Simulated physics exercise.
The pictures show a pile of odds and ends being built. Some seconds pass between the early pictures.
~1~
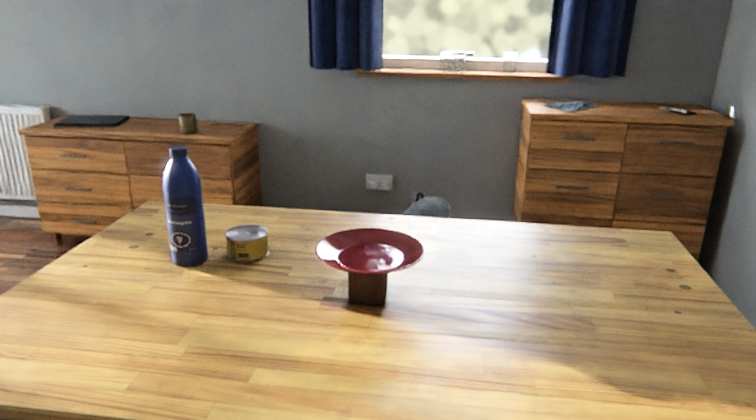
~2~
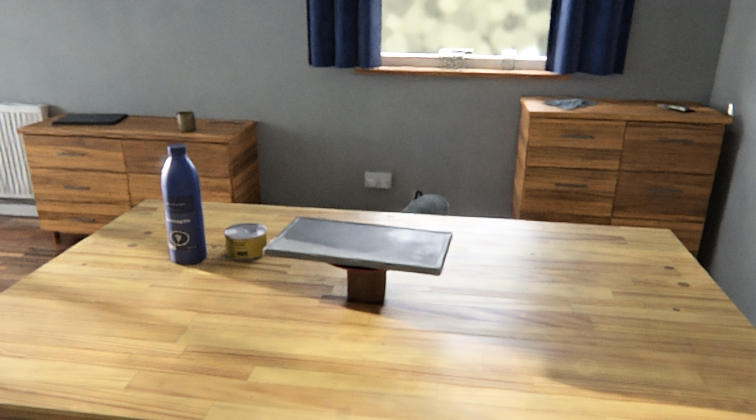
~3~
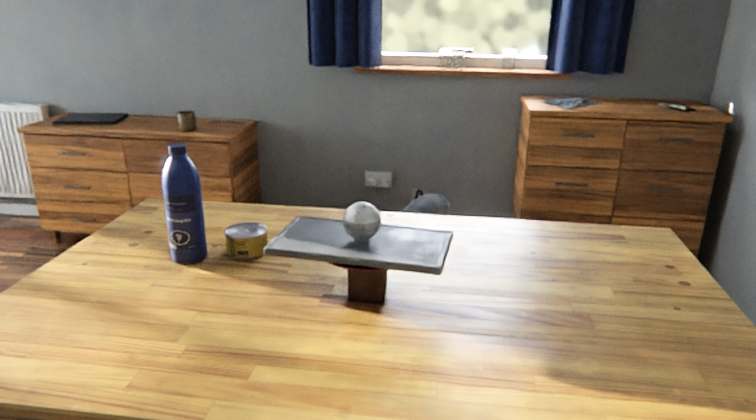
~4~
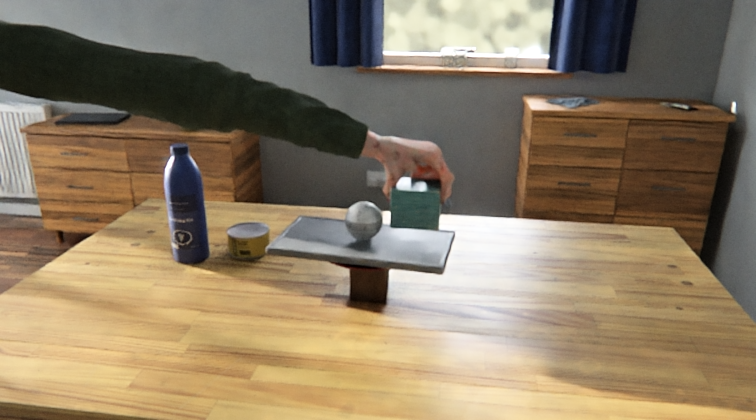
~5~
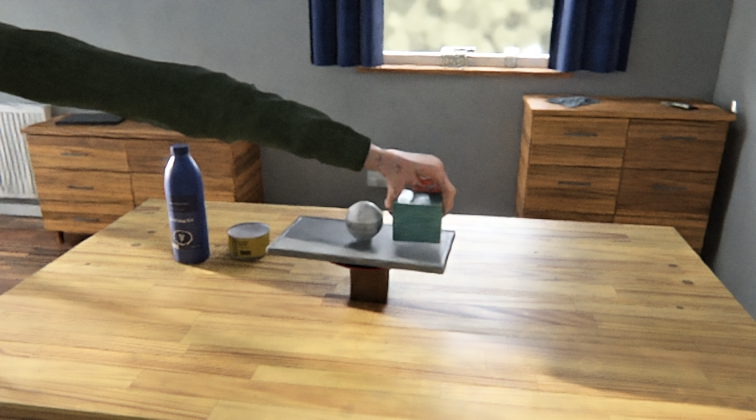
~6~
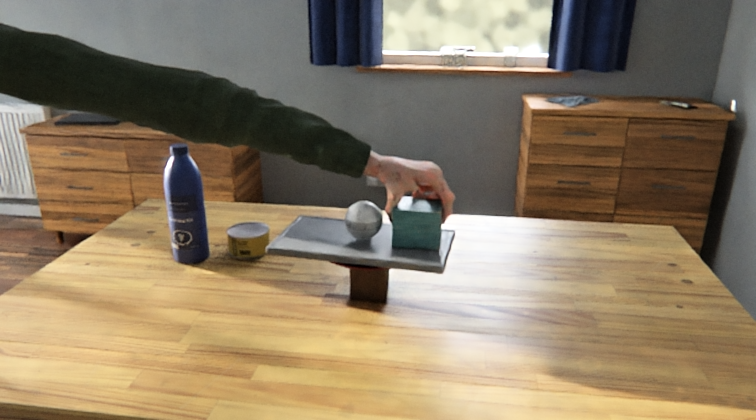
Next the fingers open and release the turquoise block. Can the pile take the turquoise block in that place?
Outcome: The pile holds.
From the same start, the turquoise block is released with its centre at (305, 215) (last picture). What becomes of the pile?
Then it keeps its balance.
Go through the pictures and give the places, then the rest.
In the first frame, the last thing is not in view yet; yellow tub (248, 243).
In the second frame, the last thing is not in view yet; brown block (367, 276).
In the third frame, the last thing is not in view yet; grey tray (362, 242).
The fourth frame shows coming down; turquoise block (416, 204); yellow tub (249, 240).
The fifth frame shows coming down; turquoise block (418, 216); brown block (370, 274).
The sixth frame shows set down, still held; turquoise block (418, 222); grey tray (364, 242).
Then, 0.90 s after the last picture, nothing has stirred.
Then, 2.00 s after the last picture, turquoise block resting near (420, 224).
At rest, all 7 in place. Seen from the same camera at the end, turquoise block near (420, 224). The pile keeps its balance.
